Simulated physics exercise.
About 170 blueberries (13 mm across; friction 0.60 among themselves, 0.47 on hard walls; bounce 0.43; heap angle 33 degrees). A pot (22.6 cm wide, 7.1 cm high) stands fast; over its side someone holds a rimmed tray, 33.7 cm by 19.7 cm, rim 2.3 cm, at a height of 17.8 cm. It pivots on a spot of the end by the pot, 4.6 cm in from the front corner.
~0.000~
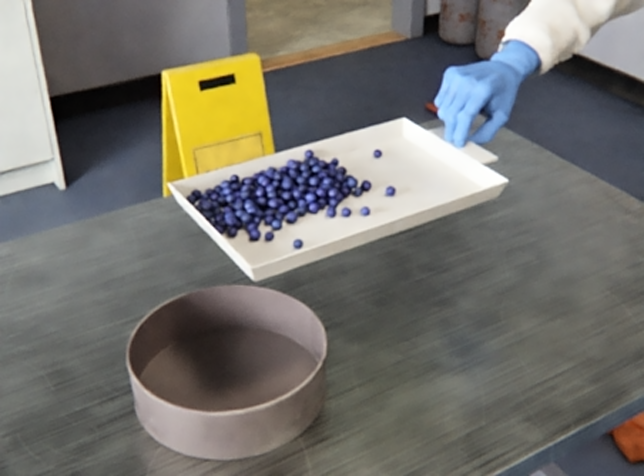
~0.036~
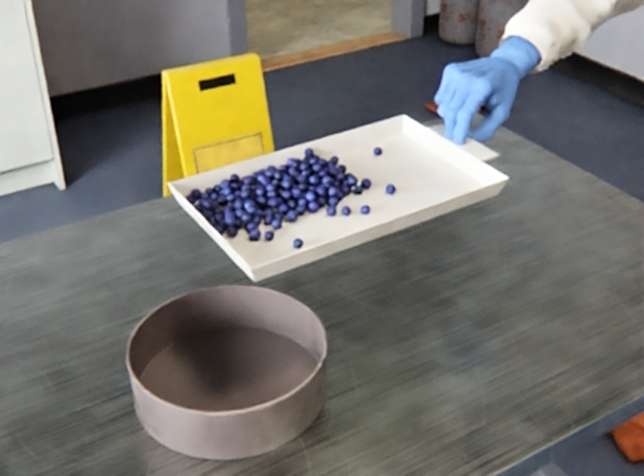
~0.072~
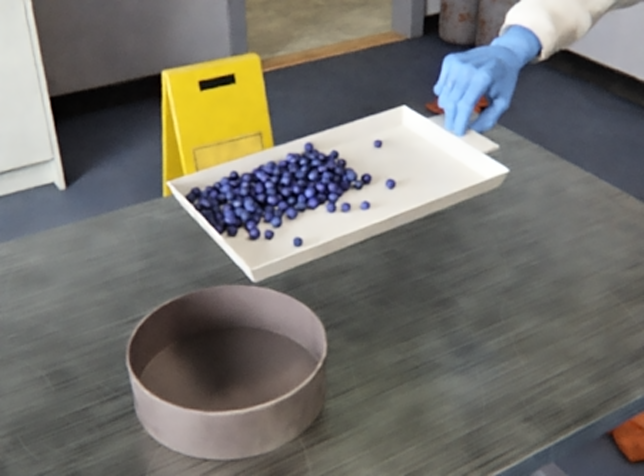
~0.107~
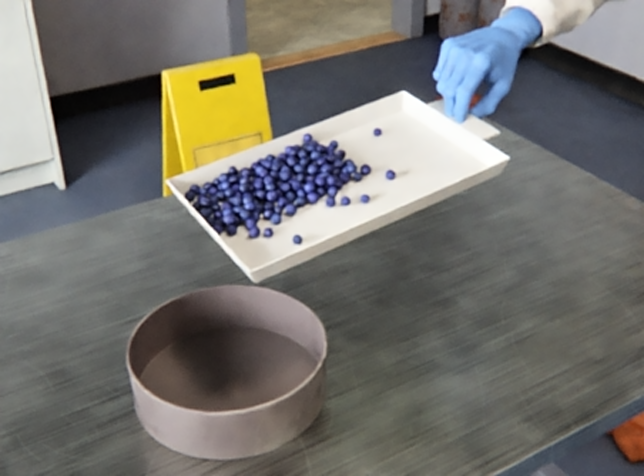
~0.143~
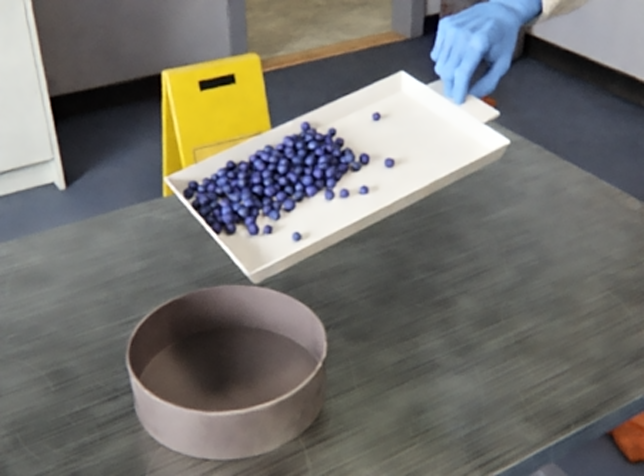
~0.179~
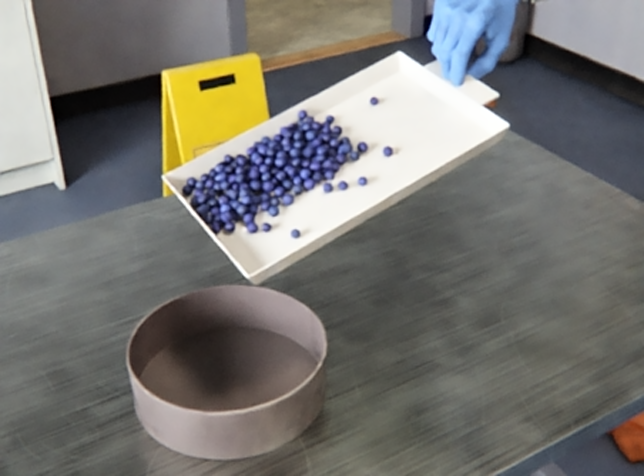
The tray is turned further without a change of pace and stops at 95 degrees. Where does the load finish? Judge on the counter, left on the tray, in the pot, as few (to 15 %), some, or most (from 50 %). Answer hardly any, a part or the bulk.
Counter hardly any, tray hardly any, pot the bulk.
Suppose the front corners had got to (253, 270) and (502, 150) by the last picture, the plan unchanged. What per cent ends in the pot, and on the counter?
Pot 95, counter 5.
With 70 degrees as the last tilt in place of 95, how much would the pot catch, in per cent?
Then about 60 per cent.
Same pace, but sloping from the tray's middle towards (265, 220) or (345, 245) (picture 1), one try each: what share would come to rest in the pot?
Some 60 and 70 per cent.
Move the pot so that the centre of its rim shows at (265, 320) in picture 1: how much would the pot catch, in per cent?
About 30 per cent.
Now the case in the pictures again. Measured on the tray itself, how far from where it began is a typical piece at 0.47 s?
Some 5 cm.
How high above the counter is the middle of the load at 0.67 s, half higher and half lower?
Roughly 20 cm.
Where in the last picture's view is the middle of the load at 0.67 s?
Around (209, 250).
Then, at 0.47 s, tilt 54 degrees; the tray holds 100 %, the pot 0 %.
After 0.67 s, tilt 81 degrees; the tray holds 75 %, the pot 5 %.
After 0.99 s, tilt 95 degrees; the tray holds 0 %, the pot 85 %.
At rest (1.6 s), counter 10 %, tray 0 %, pot 90 %.
